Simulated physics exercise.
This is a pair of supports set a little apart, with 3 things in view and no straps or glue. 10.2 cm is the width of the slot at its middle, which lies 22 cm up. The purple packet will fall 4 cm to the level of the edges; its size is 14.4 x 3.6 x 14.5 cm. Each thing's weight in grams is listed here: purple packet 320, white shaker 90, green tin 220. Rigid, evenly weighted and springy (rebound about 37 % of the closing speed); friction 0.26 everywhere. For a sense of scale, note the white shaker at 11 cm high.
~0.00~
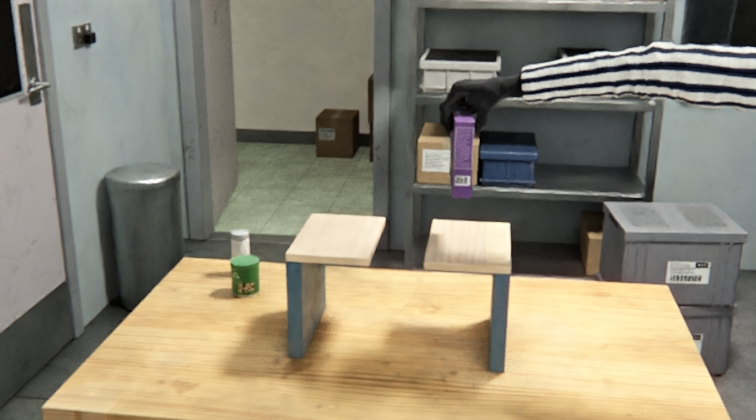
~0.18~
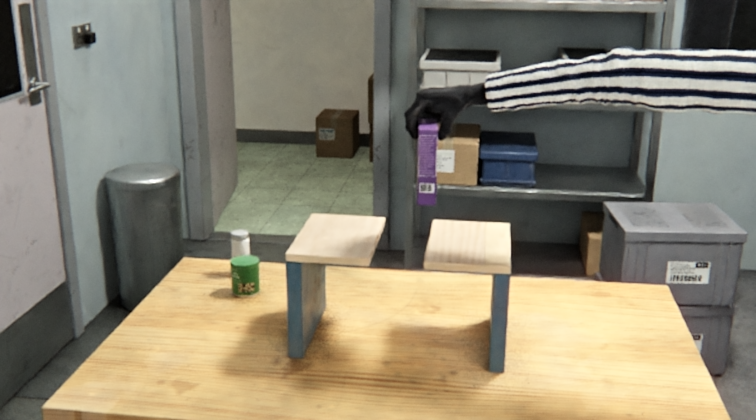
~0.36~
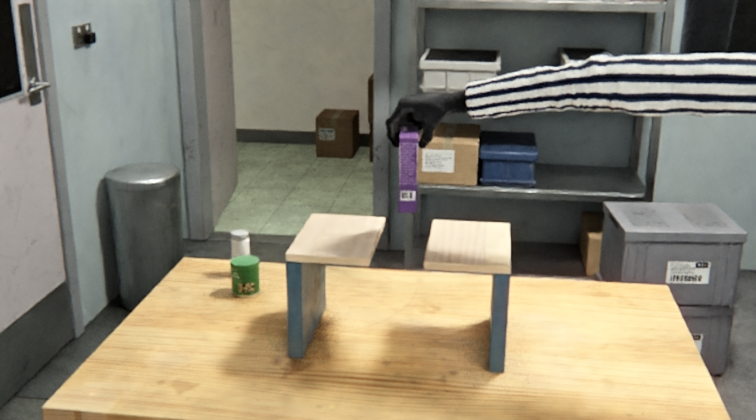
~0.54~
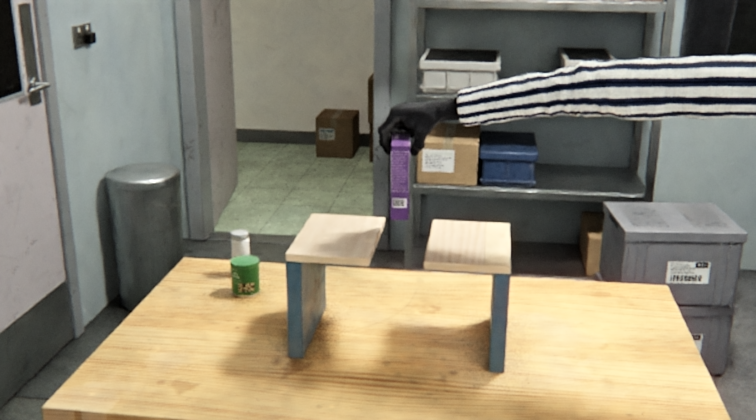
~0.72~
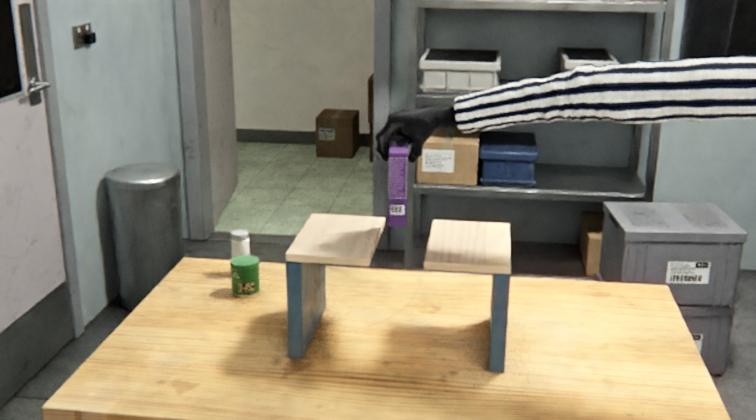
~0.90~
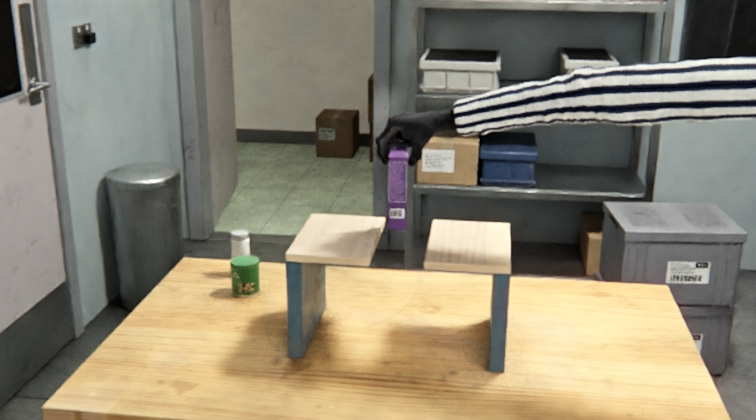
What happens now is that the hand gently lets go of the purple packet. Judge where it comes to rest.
My guess is it goes past.
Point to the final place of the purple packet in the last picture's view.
It comes to rest around (396, 305).
Around 1.10 s, purple packet shifted 5 cm near (398, 207).
Around 1.20 s, purple packet shifted 20 cm near (397, 277).
Around 1.30 s, purple packet shifted 24 cm near (396, 294).
Around 1.40 s, purple packet shifted 26 cm near (396, 305).
Finally (1.9 s), not toppled but over 4 cm from the start, purple packet; the other 2 still in place (within 4 cm). Final places as that camera would see them, purple packet near (396, 305). The packet drops through.
